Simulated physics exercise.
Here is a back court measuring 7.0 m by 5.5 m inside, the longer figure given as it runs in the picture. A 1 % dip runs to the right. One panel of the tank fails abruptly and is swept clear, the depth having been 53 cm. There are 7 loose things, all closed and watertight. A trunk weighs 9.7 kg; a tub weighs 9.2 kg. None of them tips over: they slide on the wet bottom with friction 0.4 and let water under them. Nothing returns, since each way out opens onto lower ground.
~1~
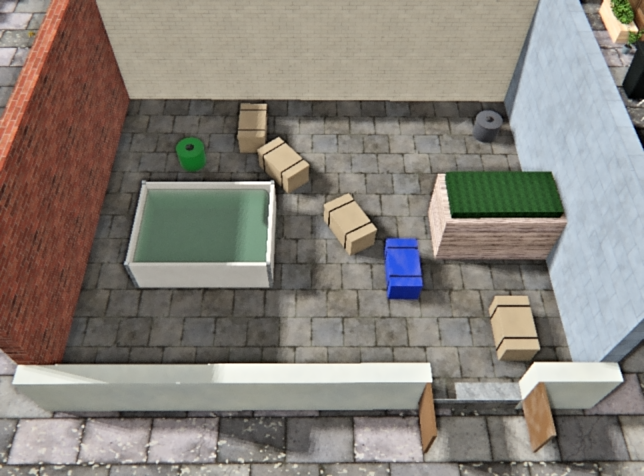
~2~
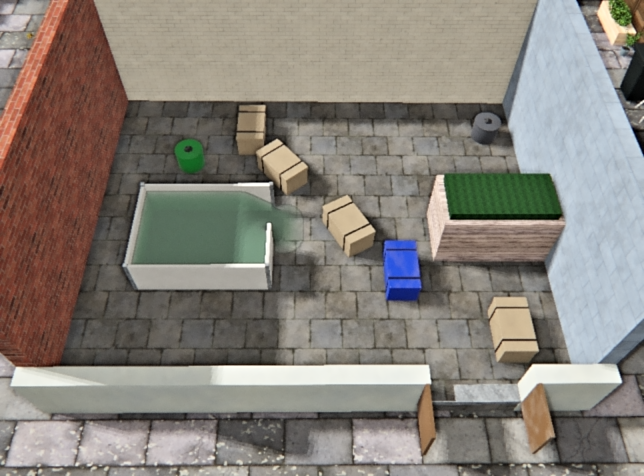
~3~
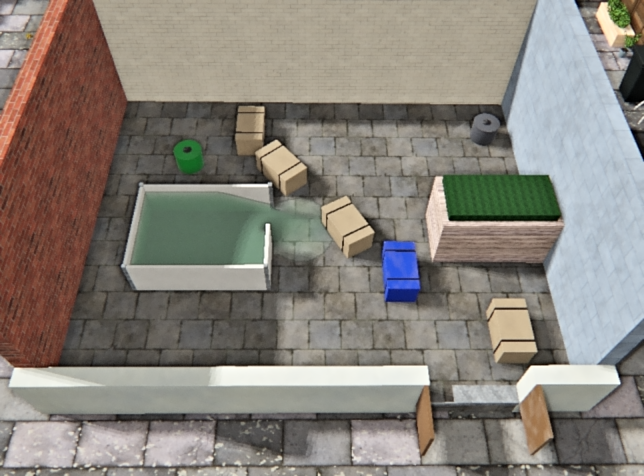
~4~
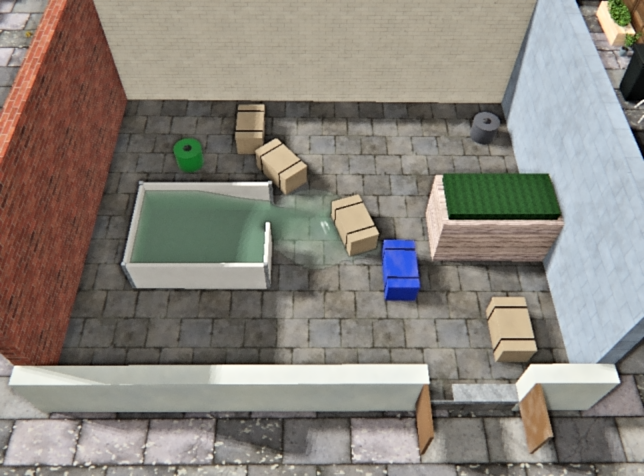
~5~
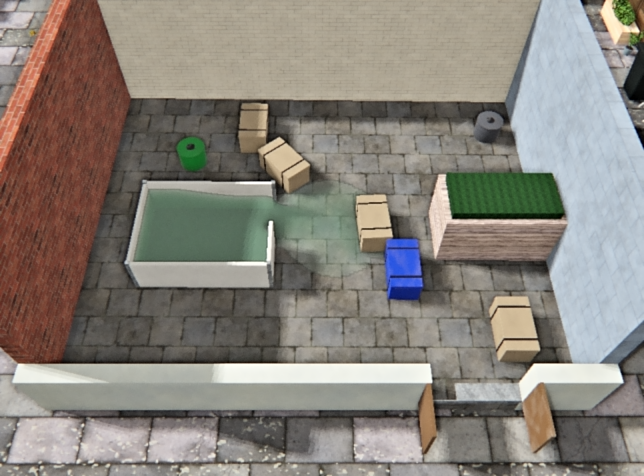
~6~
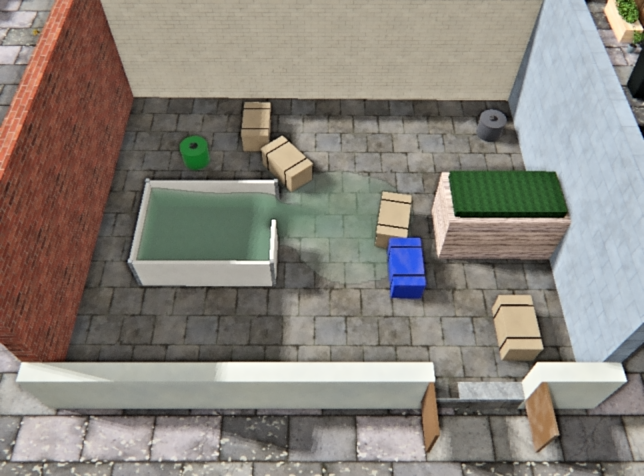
In this clip, part of the right side of a white-walled tank of green water opens in a paved walled yard, and water spreads rightward across the ground, pushing and turning one tan box toward a blue trunk.
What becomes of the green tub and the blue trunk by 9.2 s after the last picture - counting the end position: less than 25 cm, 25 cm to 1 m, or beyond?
Looks like the green tub pretty much stays there, and the blue trunk gets swept well away.
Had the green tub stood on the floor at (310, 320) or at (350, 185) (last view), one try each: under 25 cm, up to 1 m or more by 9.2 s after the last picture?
In that order: It hardly budges; it goes a long way.
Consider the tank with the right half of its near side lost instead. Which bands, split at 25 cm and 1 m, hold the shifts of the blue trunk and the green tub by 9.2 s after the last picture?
The blue trunk is swept away, the green tub hardly moves.
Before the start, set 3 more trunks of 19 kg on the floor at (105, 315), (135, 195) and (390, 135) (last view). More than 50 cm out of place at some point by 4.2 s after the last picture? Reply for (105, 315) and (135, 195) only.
In turn: Less, less.
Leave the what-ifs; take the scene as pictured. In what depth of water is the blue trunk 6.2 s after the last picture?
5 cm or so.
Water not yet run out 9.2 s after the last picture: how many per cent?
84 %.
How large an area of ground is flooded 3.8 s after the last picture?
Close to 21 m2, I'd say.
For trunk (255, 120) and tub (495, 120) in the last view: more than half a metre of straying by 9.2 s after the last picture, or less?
In sequence - stayed below the line; crossed the line.
Then, 1.2 s after the last picture the green tub is near (193, 146), 0.0 m from its start, aground; the blue trunk is near (497, 289), 1.3 m from its start, aground; 0 of 7 are out; 1 afloat.
Then, 3.8 s after the last picture the green tub is near (193, 146), 0.0 m from its start, aground; the blue trunk is near (532, 298), 1.8 m from its start, afloat; 0 of 7 are out; 4 afloat.
Then, 6.2 s after the last picture the green tub is near (193, 146), 0.0 m from its start, aground; the blue trunk is near (509, 282), 1.4 m from its start, afloat; 0 of 7 are out; 4 afloat.
Then, 9.2 s after the last picture the green tub is near (193, 146), 0.0 m from its start, aground; the blue trunk is near (472, 340), 1.4 m from its start, afloat; 0 of 7 are out; 3 afloat.
